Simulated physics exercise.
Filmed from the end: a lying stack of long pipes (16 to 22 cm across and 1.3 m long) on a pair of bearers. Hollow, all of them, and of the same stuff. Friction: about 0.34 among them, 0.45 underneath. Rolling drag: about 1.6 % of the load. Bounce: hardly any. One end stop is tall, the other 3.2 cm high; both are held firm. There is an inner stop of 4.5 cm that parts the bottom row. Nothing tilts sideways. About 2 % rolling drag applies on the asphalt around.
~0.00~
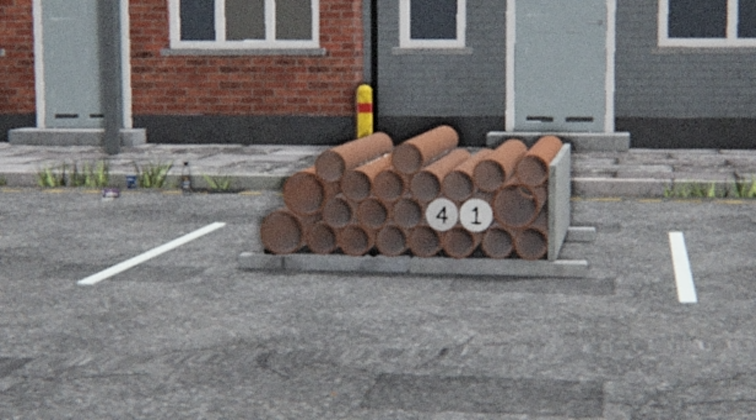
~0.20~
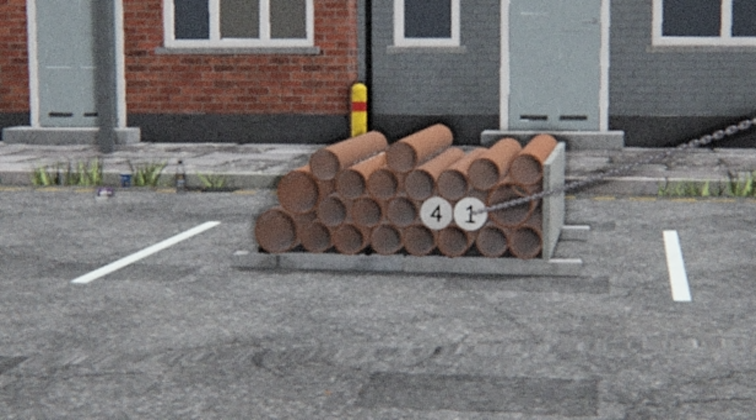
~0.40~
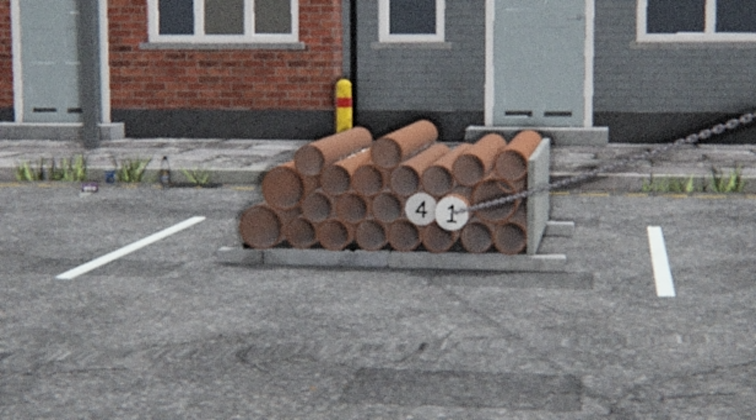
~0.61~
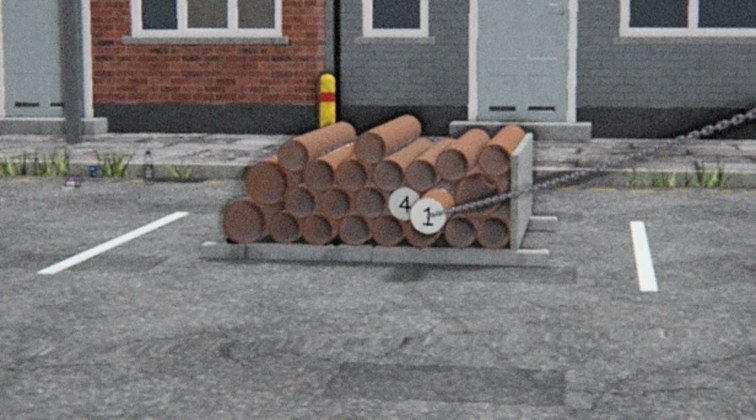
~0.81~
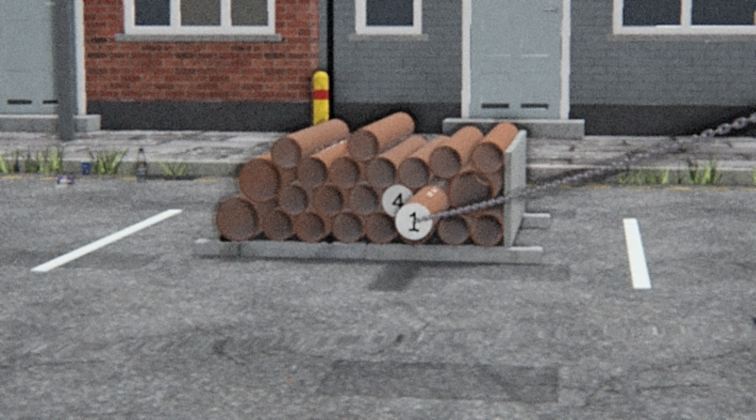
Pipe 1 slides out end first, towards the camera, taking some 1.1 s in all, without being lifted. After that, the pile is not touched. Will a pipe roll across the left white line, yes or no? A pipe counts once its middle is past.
No: Not one rolls across the left white line.
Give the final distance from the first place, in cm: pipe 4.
Pipe 4: 0.
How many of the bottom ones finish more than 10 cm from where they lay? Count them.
The tally is 0.
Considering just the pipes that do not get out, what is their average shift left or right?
Roughly 0 cm to the left.
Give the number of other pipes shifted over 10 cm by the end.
I make it exactly 0.
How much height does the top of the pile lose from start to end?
I'd put it at some 0 cm lower than at the start.
By 1.42 s, 0 now displaced over 10 cm; not one across the white lines.
By 1.53 s, 0 now displaced over 10 cm; not one across the white lines.
At rest by 1.8 s, 0 moved over 10 cm; not one across the white lines; top of the pile 64 cm high, from 64 cm.
